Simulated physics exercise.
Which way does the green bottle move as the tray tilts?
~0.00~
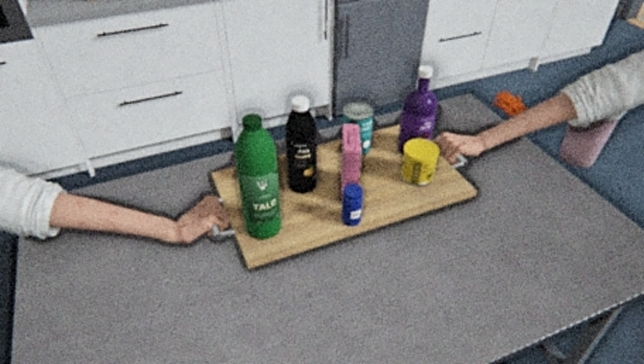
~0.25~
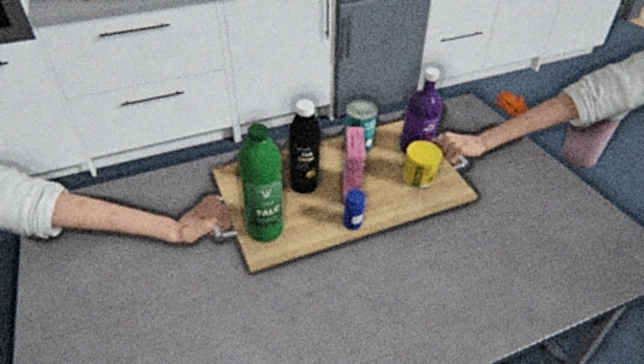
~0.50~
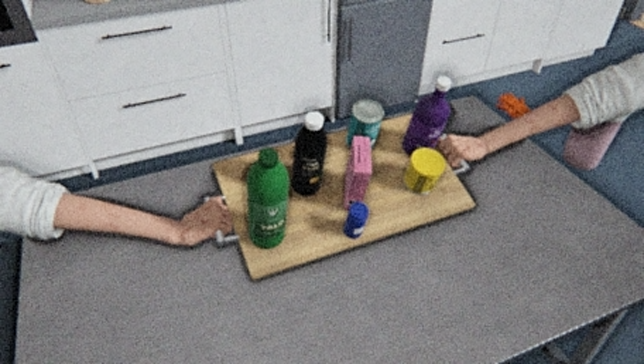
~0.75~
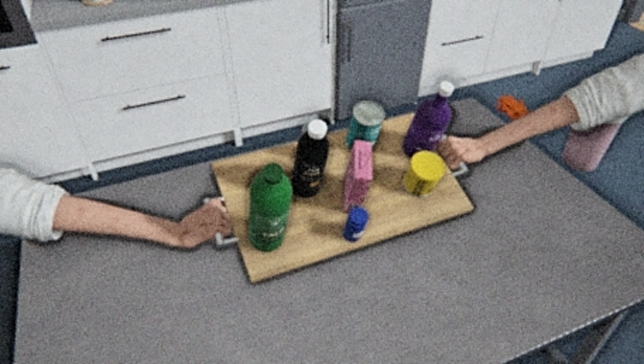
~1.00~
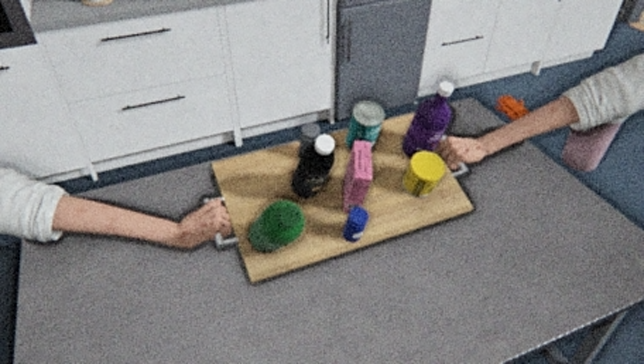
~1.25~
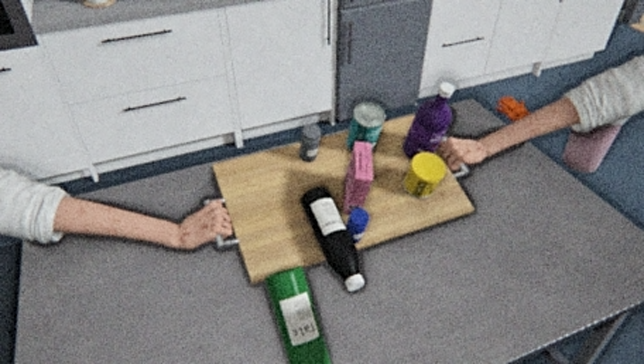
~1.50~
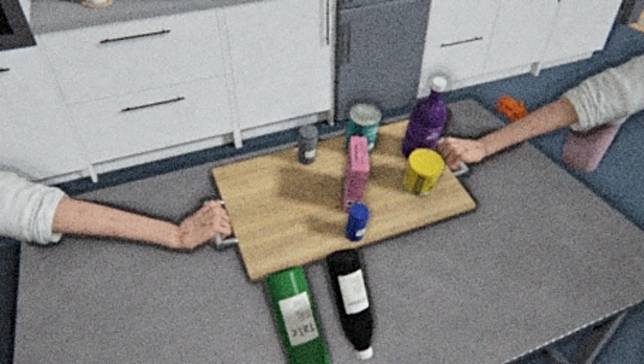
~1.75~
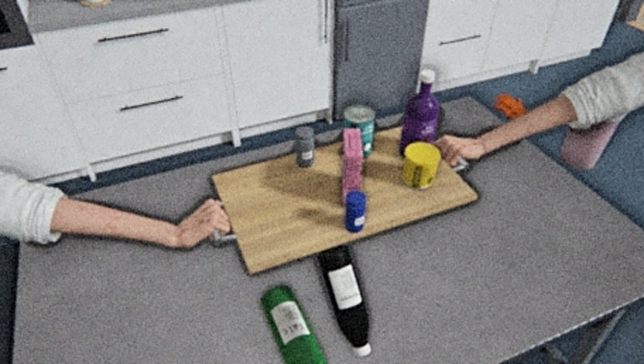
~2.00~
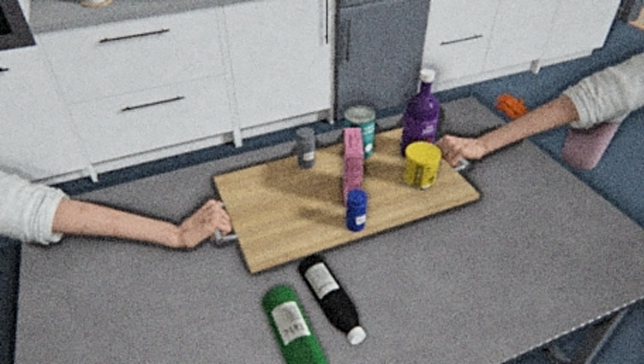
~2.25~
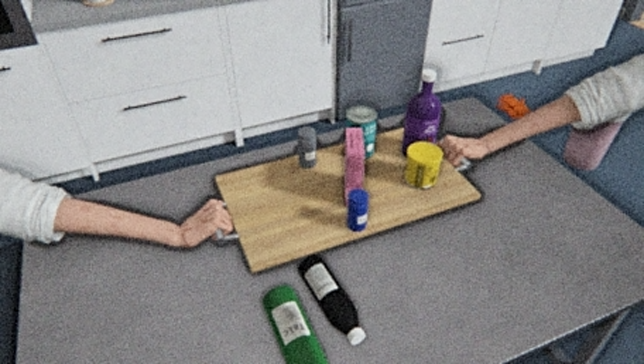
The green bottle moves down in the view, tipping over the near edge of the tray toward the viewer.
In a kitchen, two hands hold a rimless wooden tray above a grey table, with bottles, a yellow tin, a turquoise tin, a pink packet and small shakers standing on it. The near edge of the tray dips, and the items lean with it. The green bottle tips toward the viewer and goes off the near edge, and the black bottle topples and follows it. The hands then bring the tray back toward level. At the end the green and black bottles lie on their sides in front of the tray, while the other six items still stand on it.
